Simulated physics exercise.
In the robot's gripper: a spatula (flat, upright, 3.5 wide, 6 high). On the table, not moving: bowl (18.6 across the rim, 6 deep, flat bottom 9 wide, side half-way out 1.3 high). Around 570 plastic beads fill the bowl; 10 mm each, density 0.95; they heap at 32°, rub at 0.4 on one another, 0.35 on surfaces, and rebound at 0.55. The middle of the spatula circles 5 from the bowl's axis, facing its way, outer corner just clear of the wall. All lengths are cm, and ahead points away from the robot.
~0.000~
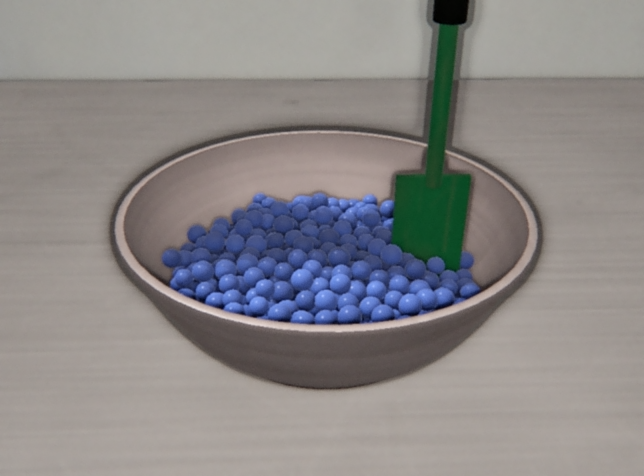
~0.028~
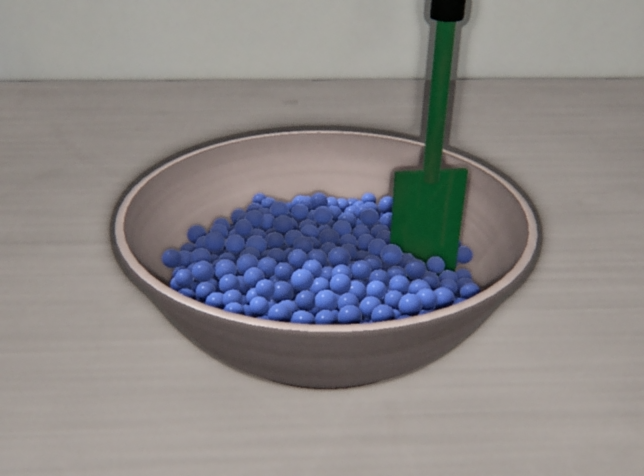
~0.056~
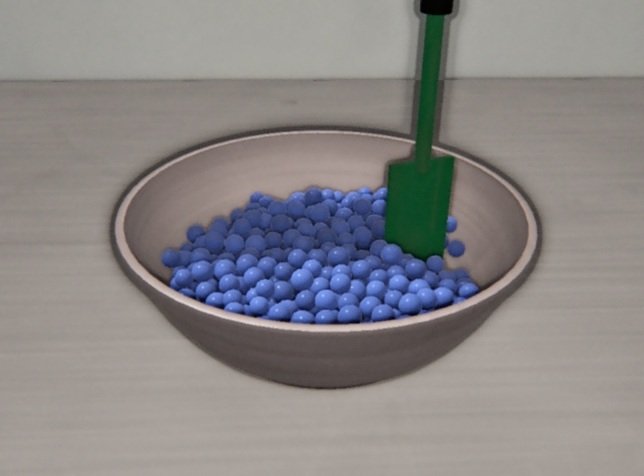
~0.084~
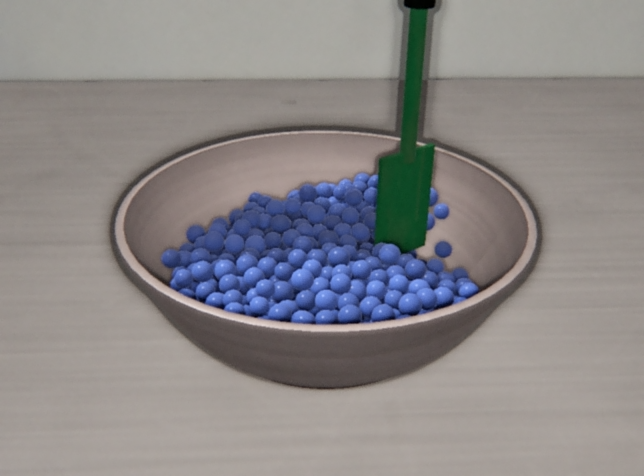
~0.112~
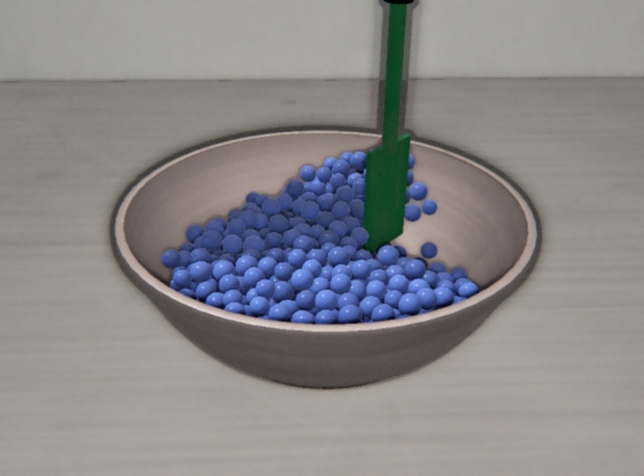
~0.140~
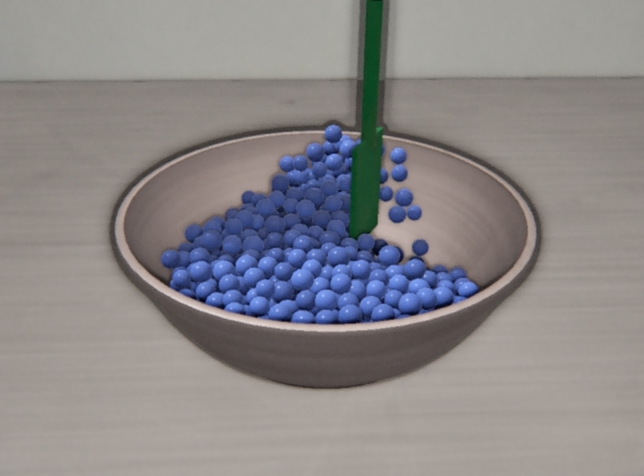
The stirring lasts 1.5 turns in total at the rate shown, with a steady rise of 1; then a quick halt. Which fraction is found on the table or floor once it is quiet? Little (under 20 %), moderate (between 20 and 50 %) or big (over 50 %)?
Answer: Little; under 20 % of the plastic beads finish on the table or floor.
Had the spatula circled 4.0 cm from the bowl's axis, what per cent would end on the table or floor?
Then about 0 per cent.
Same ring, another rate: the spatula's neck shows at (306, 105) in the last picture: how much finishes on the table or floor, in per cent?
Some 30 per cent.
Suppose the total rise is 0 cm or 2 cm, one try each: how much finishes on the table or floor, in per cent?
About 15 and 5 per cent.
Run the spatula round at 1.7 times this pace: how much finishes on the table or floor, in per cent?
Some 35 per cent.
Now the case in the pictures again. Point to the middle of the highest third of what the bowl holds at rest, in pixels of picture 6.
Around (256, 278).
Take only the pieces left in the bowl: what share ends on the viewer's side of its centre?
About 55 per cent.
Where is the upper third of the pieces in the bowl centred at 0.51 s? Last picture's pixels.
Near (342, 302).
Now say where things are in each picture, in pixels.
The first picture shows spatula neck at (437, 145), 0° round; upper third of the load around (320, 260), from x 170 to 470, top at y 200; 572 in the bowl.
The second picture shows spatula neck at (435, 141), 5° round; upper third of the load around (320, 259), from x 170 to 470, top at y 200.
The third picture shows spatula neck at (425, 131), 18° round; upper third of the load around (326, 251), from x 170 to 470, top at y 195.
The fourth picture shows spatula neck at (410, 123), 32° round; upper third of the load around (325, 245), from x 170 to 470, top at y 175.
The fifth picture shows spatula neck at (391, 116), 46° round; upper third of the load around (325, 239), from x 170 to 470, top at y 155.
The sixth picture shows spatula neck at (370, 110), 60° round; upper third of the load around (314, 238), from x 170 to 470, top at y 135; 572 in the bowl.
By 0.51 s, 248° round, highest piece 8 above the table; 541 in the bowl, 17 on the table or floor, 14 in flight or on the tool.
By 0.89 s, 76° round, highest piece 8 above the table; 512 in the bowl, 56 on the table or floor, 4 in flight or on the tool.
By 1.27 s, 180° round, highest piece 6 above the table; 499 in the bowl, 73 on the table or floor.
By 1.97 s, 180° round, highest piece 6 above the table; 499 in the bowl, 73 on the table or floor.
Final count, 499 in the bowl, 73 on the table or floor. That is 13 % on the table or floor.
